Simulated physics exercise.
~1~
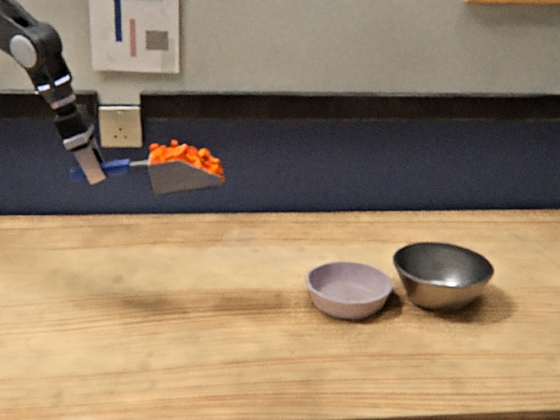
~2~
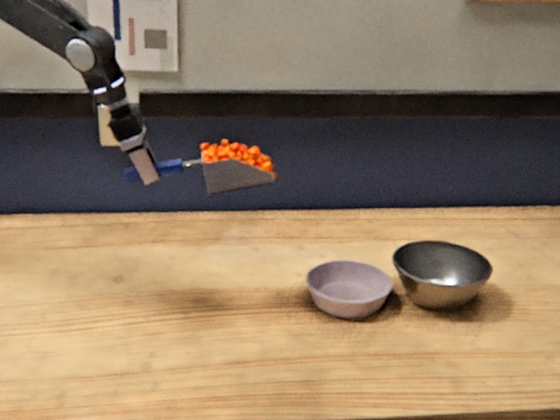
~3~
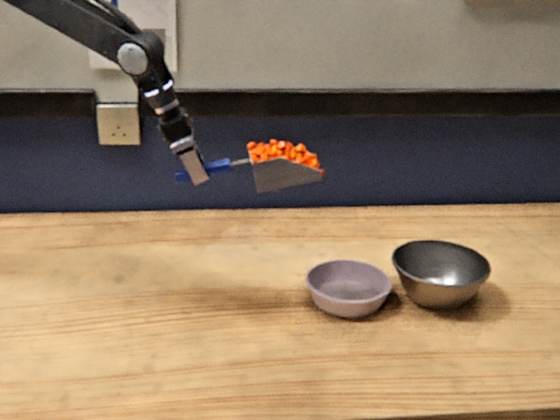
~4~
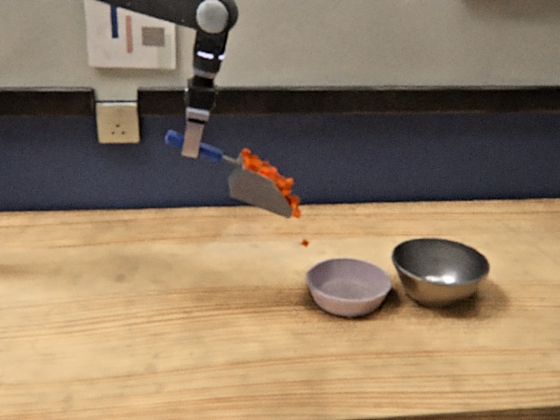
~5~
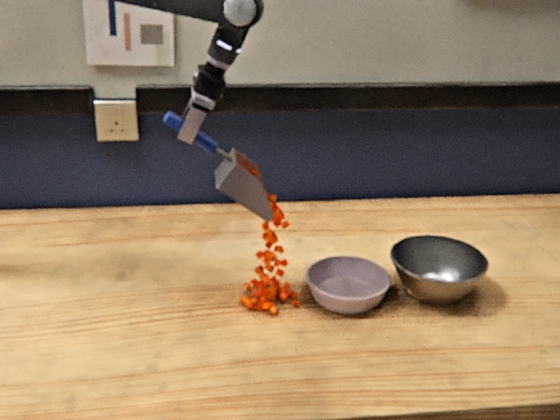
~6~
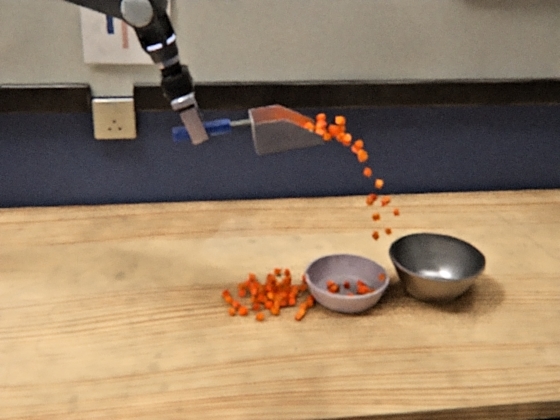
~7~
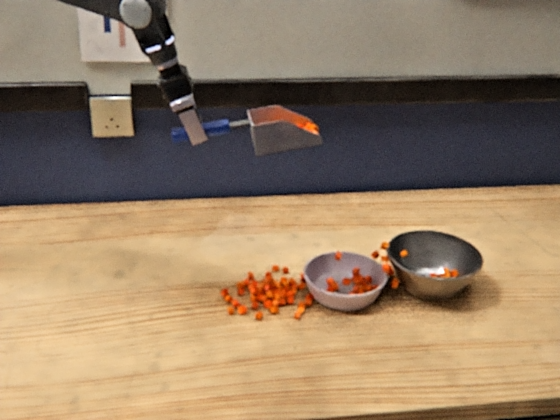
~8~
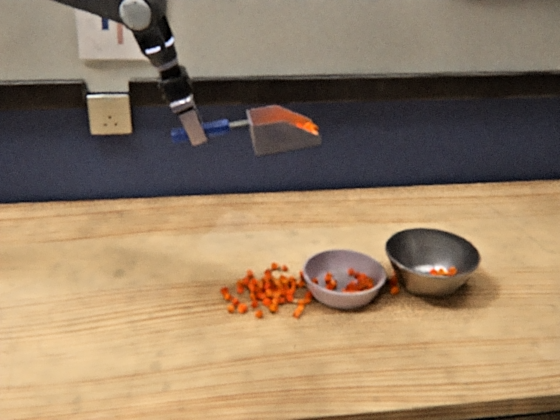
A robot arm carries a blue-handled scoop heaped with small orange vegetable dice to the right above a wooden table, toward a pale purple bowl and a dark metal one. Short of the bowls, it tips the scoop steeply forward, and the first pieces slide off the front. A stream of dice pours onto the bare wood left of the purple bowl. The arm then swings the scoop up and levels it, flinging more dice rightward in an arc. Finally it holds still, with many dice scattered on the table, some in both bowls and some left in the scoop.
